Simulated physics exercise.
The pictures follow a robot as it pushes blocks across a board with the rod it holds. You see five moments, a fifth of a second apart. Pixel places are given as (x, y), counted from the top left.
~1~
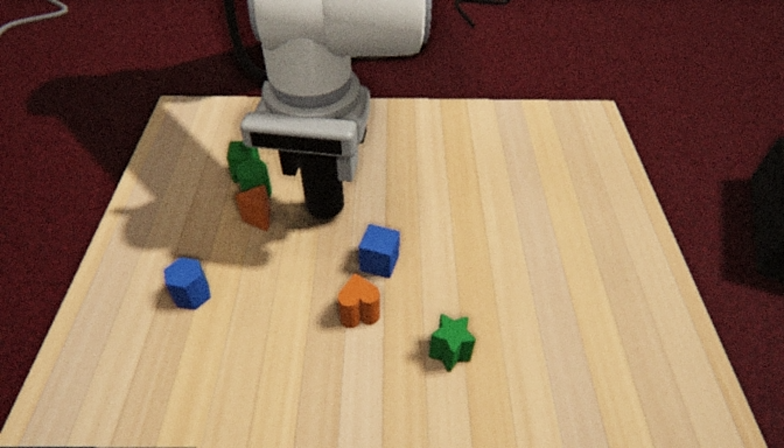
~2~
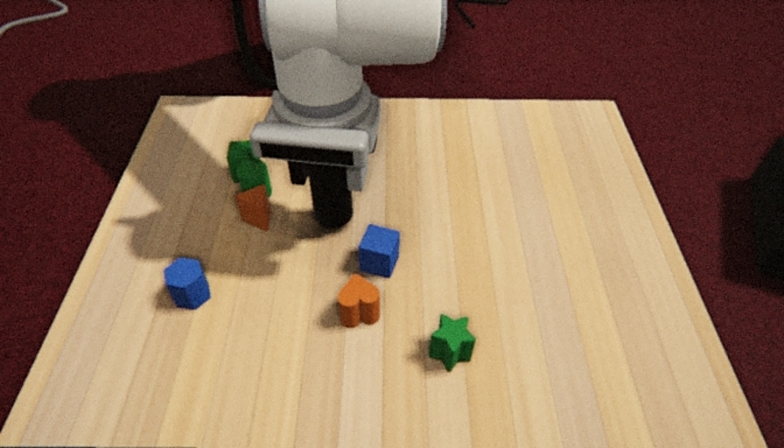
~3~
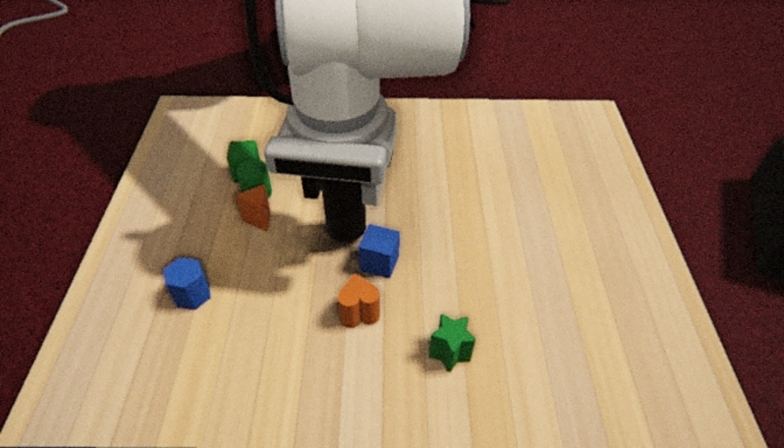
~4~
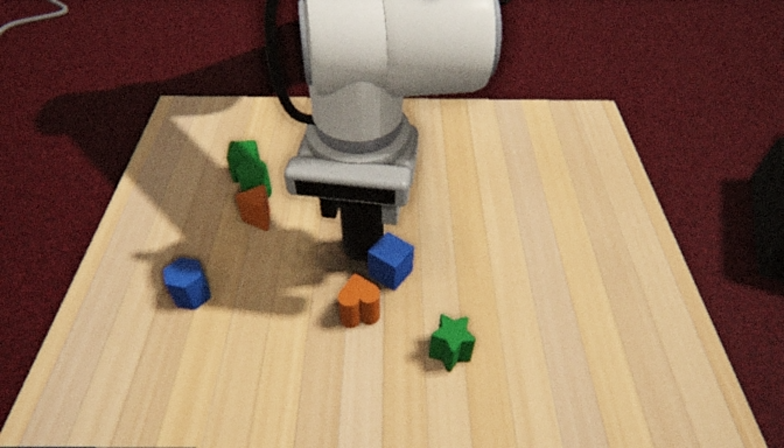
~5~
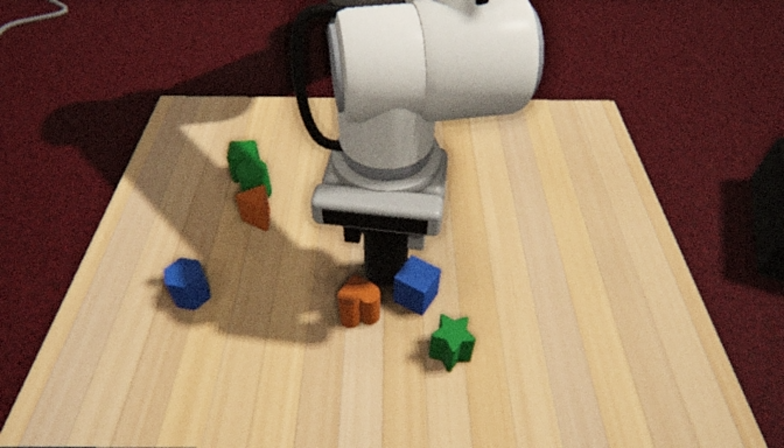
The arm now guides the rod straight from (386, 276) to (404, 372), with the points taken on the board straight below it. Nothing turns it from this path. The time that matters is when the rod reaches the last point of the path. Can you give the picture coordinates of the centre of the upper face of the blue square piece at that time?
At pixel (436, 289).
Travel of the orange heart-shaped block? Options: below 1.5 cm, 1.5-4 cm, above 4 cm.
It travels less than 1.5 cm.
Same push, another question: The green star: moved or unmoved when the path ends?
In the end it has not been moved.
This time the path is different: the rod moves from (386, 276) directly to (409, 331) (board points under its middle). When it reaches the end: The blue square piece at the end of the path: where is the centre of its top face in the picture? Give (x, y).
At (452, 299).
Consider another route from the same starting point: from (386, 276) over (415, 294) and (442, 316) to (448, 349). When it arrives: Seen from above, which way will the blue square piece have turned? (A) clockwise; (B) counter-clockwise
I choose B.
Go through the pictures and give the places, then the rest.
The first frame shows rod tip (325, 205); block tops, orange heart-shaped block (358, 291); blue square piece (379, 239); green star (454, 331).
The second frame shows rod (334, 214); blocks unchanged.
The third frame shows rod (346, 227); blocks unchanged.
The fourth frame shows rod (363, 245); blue square piece (391, 249).
The fifth frame shows rod (386, 269); orange heart-shaped block (358, 291); blue square piece (418, 273); green star (454, 331).
On the path given first. Halfway along, rod (394, 315); orange heart-shaped block (355, 302), turned 50° clockwise; blue square piece (436, 288), turned 35° anticlockwise.
At the end, rod (405, 366); orange heart-shaped block (355, 302), turned 50° clockwise; blue square piece (436, 289), turned 35° anticlockwise; green star in place.
